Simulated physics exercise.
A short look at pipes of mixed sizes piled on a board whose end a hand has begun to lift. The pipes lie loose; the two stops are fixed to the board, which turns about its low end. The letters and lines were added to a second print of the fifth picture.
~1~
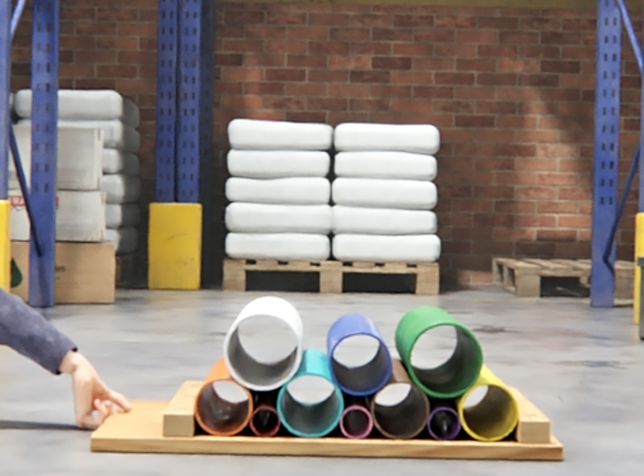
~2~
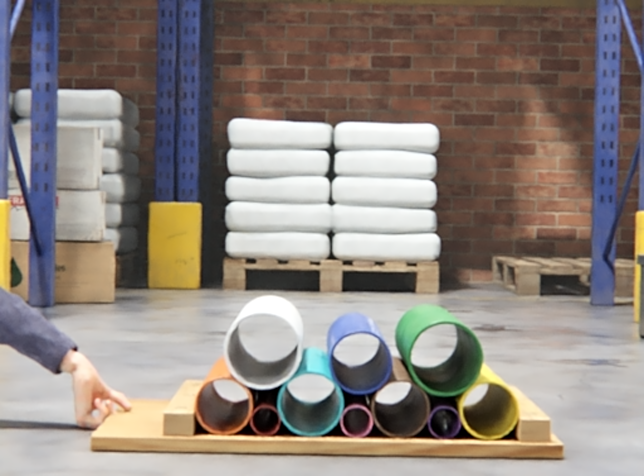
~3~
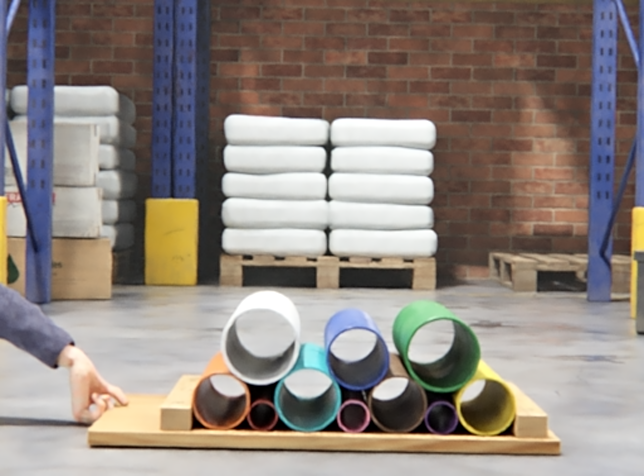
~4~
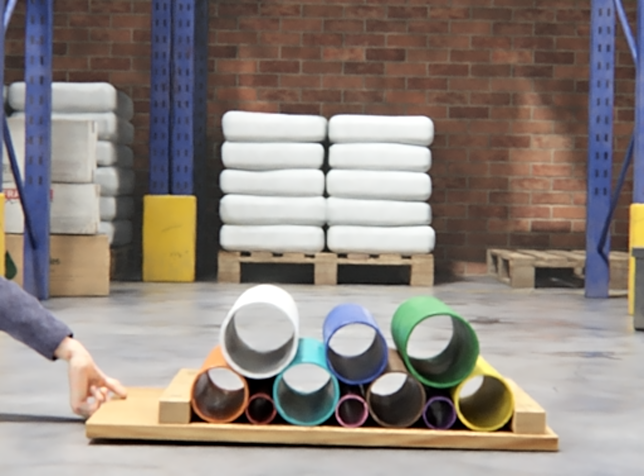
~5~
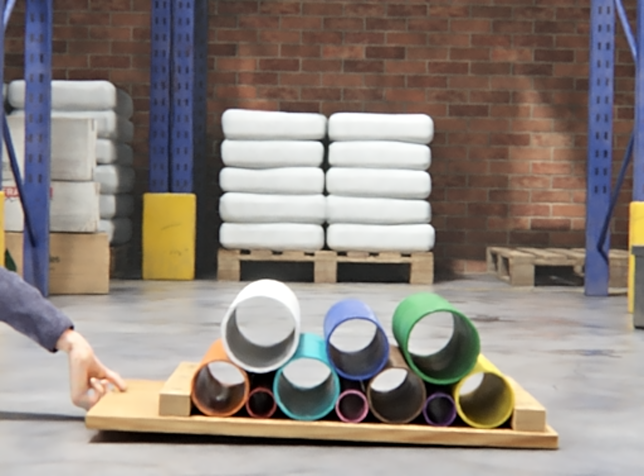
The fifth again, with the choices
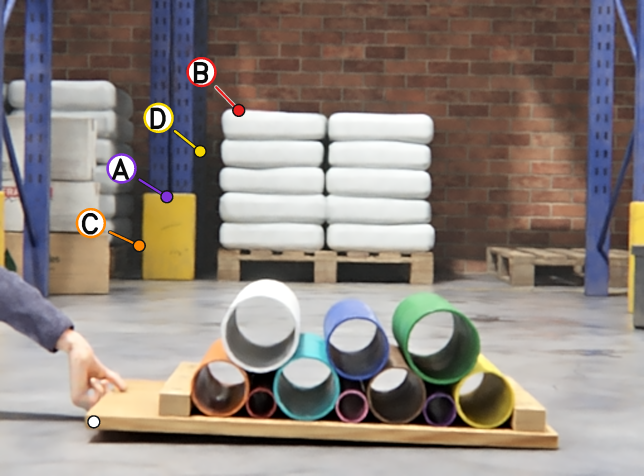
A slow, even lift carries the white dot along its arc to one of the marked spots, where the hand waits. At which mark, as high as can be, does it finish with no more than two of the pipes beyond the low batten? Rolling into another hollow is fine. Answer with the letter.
The highest mark that will do is D.
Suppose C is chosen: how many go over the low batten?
It comes to none.
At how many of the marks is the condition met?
Three of them.
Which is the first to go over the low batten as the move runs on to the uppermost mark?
First is the green one.
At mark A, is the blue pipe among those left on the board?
The blue pipe: Yes.
On the copy, A at (167, 196); B at (239, 111); C at (140, 246); D at (200, 152); the white dot at (94, 422).
On D. First, board at 20°.
Then, board at 38°.
Finally, board at 38°, none over the low batten.
By contrast, A none over the low batten; B three over the low batten (white, green, blue); C none over the low batten.
